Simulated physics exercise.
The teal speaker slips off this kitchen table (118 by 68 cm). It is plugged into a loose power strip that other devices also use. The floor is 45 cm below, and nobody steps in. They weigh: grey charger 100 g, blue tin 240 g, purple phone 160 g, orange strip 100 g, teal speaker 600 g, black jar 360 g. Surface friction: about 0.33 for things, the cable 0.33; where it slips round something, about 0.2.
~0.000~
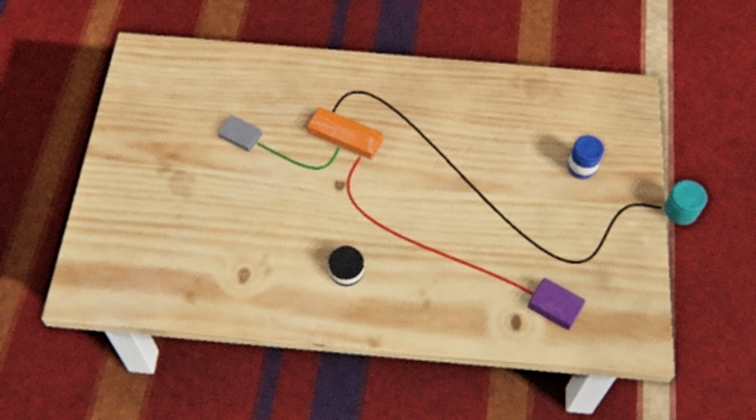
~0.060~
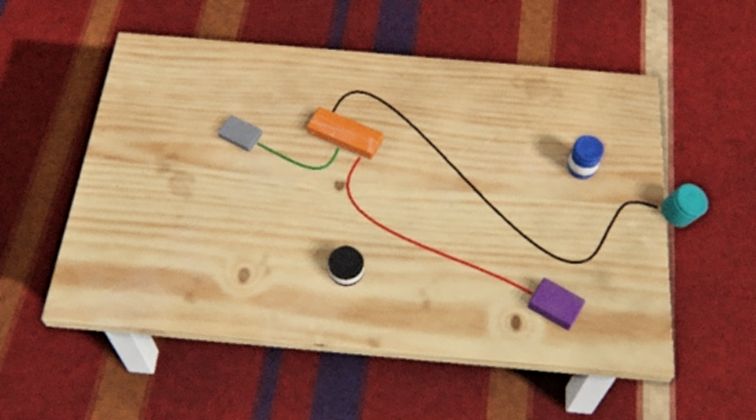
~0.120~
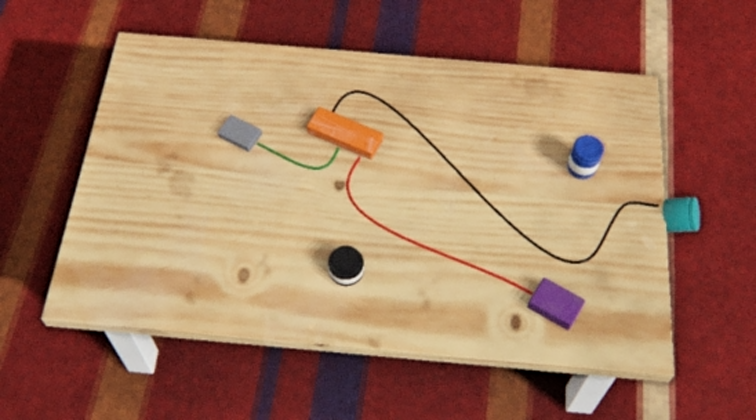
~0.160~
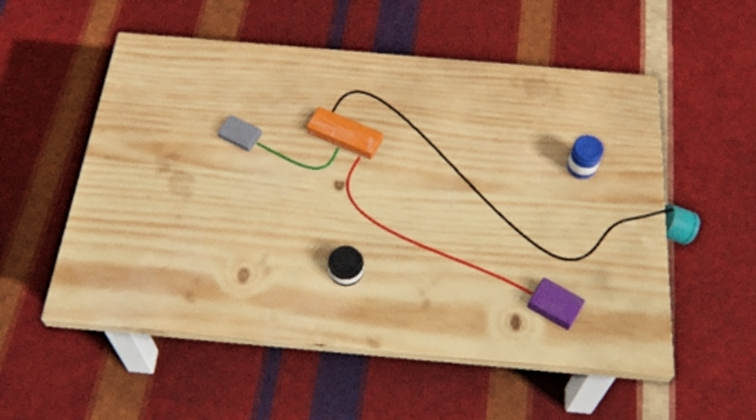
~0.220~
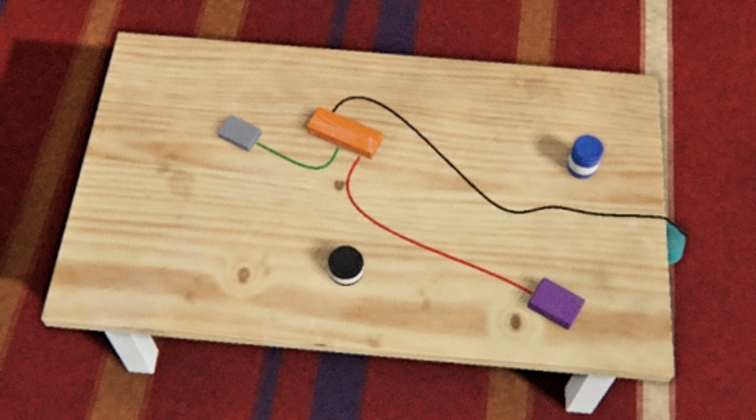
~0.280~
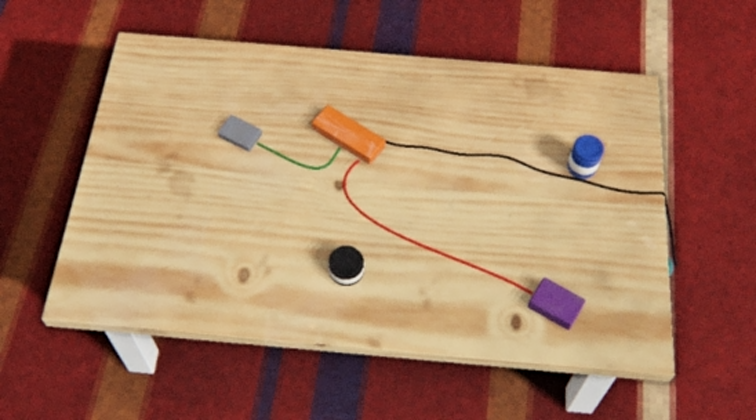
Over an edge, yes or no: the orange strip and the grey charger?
Orange strip no, grey charger no.
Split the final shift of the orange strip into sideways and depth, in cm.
Roughly 14 cm rightwards, plus roughly 12 cm closer.
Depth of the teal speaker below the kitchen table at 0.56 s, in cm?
I'd say close to 40 centimetres below.
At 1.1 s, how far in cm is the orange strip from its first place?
Offset: Approx. 18 cm.
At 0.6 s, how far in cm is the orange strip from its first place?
Looks like close to 18 cm, more or less.
By 0.6 s, the strip's end of the black cable at (430, 202); grey charger 24 cm off its start, orange strip 17 cm off its start, teal speaker over the edge.
By 0.8 s, the strip's end of the black cable at (433, 206); grey charger 36 cm off its start, orange strip 18 cm off its start, teal speaker over the edge.
By 1.1 s, the strip's end of the black cable at (433, 206); grey charger 36 cm off its start at (415, 140), orange strip 18 cm off its start at (407, 187), teal speaker over the edge.
By 1.4 s, the strip's end of the black cable at (433, 206); grey charger 36 cm off its start, orange strip 18 cm off its start, teal speaker over the edge.
By 2.6 s, the strip's end of the black cable at (433, 206); grey charger 36 cm off its start at (415, 140), orange strip 18 cm off its start at (407, 187), teal speaker over the edge.
